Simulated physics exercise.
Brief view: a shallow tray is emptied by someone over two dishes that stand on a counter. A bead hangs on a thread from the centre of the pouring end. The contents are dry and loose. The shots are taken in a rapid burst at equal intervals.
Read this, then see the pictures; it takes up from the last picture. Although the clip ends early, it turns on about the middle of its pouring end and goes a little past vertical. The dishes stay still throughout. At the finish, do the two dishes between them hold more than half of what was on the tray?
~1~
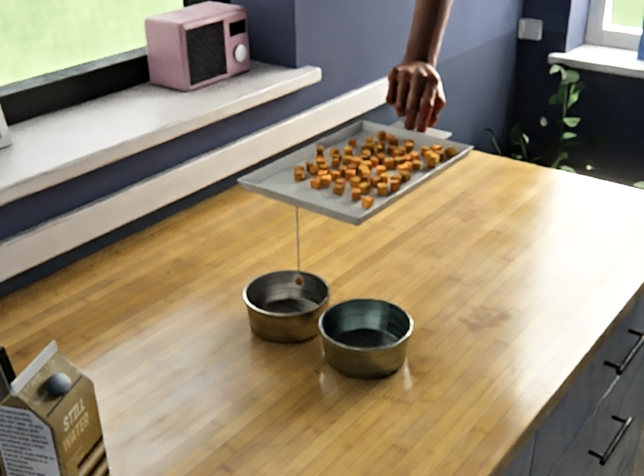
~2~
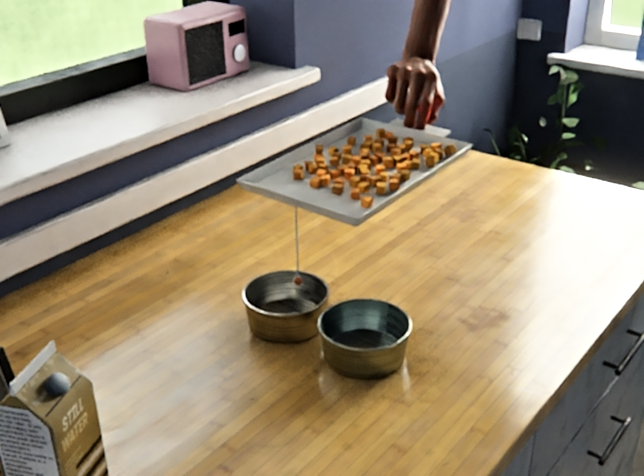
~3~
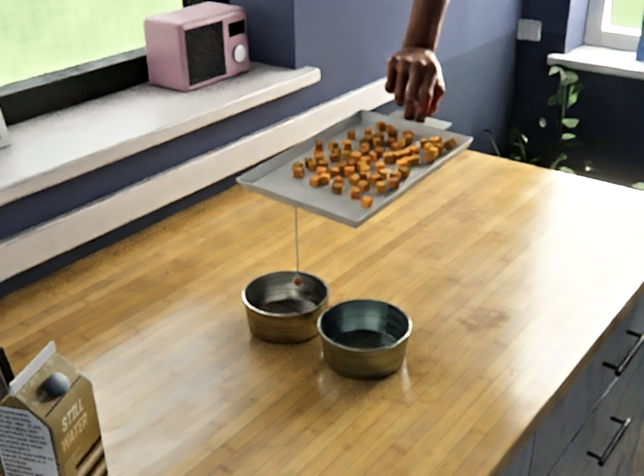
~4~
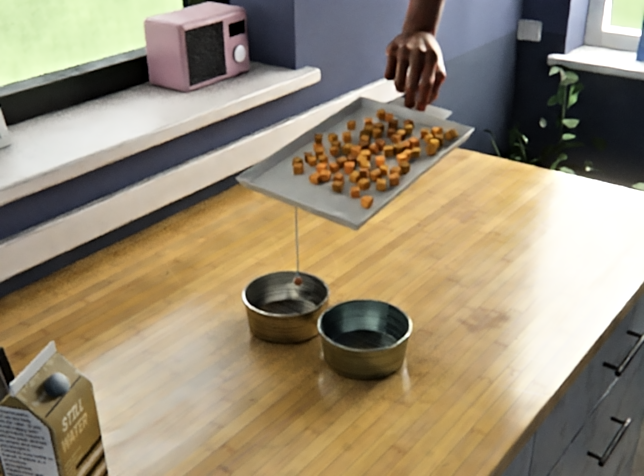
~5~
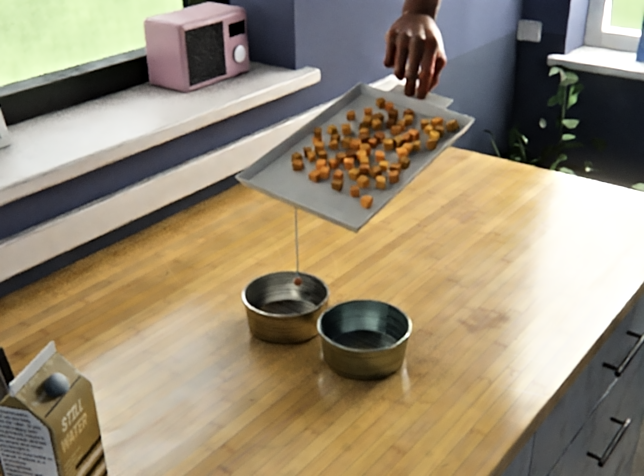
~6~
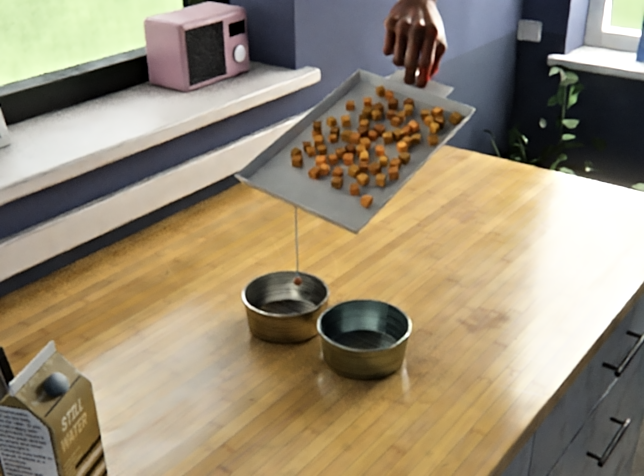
Yes.
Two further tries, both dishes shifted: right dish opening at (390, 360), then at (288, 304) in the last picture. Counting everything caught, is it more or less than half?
At the first place most of it, at the second the smaller part.
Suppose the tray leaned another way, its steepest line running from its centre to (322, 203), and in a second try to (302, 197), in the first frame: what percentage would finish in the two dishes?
I'd say roughly 50 percent with the first slope, 30 percent with the other.
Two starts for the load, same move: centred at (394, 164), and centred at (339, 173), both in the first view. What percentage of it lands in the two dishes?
In order, 80 % then 80 %.
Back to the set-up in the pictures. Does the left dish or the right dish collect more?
Of the two, the right-side one is the fuller.
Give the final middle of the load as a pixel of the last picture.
The centre settles at about (352, 350).
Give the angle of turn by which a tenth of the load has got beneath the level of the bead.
65°.
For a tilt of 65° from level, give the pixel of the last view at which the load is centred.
(341, 224).
Soon, tray tipped steeply; about two thirds on the tray; a small part in the right dish; a stray few in the left dish; a small part outside both; about a quarter in the air.
A while on, tray tipped past a quarter turn; about two thirds in the right dish; a small part in the left dish; about a quarter outside both; a stray few in the air.
Towards the end, tray tipped past a quarter turn; about two thirds in the right dish; a small part in the left dish; about a quarter outside both.
Finally, tray tipped past a quarter turn; about two thirds in the right dish; a small part in the left dish; about a quarter outside both.
